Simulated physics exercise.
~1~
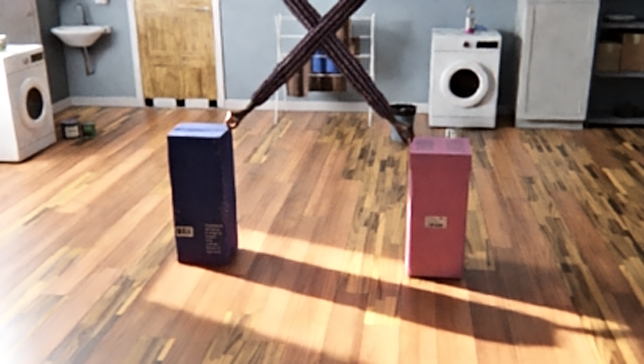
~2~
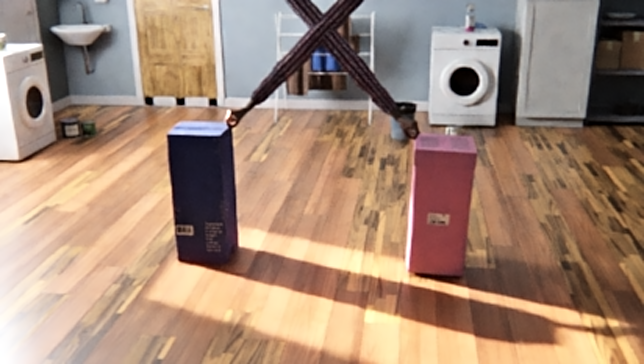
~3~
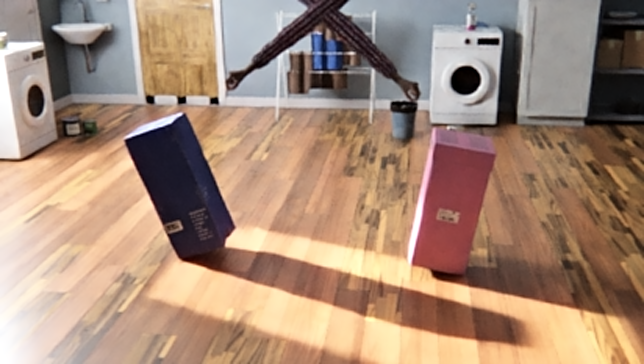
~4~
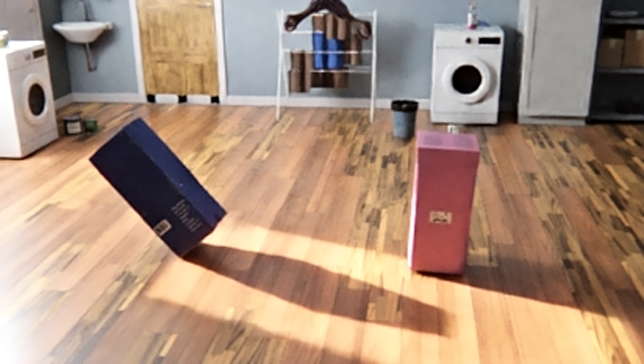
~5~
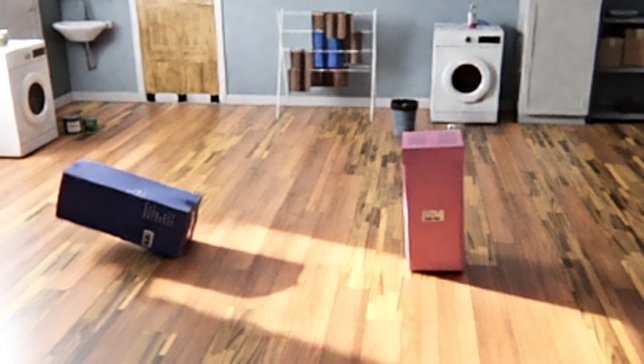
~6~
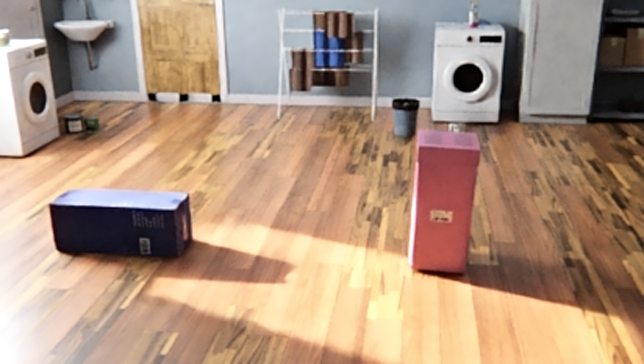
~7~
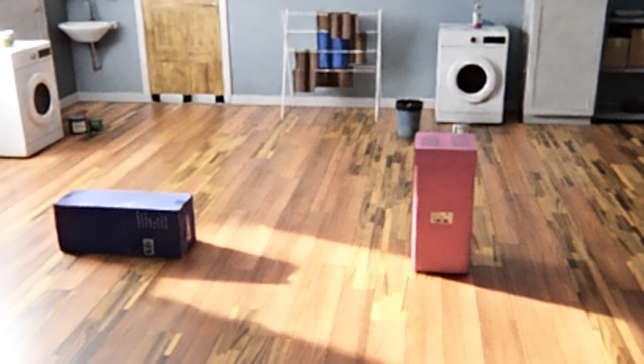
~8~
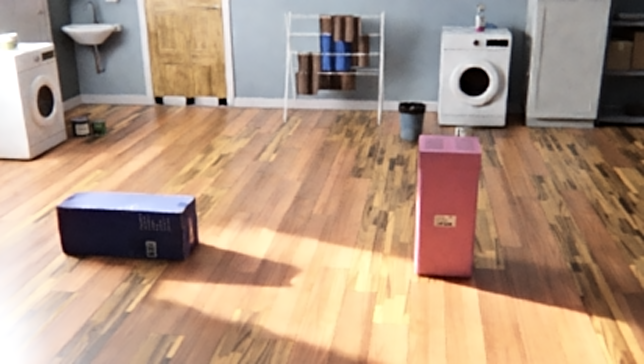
The clip opens on a sunlit wooden floor in a laundry room, where a tall blue box stands at left and a tall pink container at right, while two dark, crossed arms reach down to their tops. The arms push both objects outward, then let go and draw back up out of view. The blue box tips to the left, leaning farther and farther until it drops onto its side. The pink container only tilts slightly to the right, then rocks back. By the end, the blue box lies on the floor and the pink one stands upright.
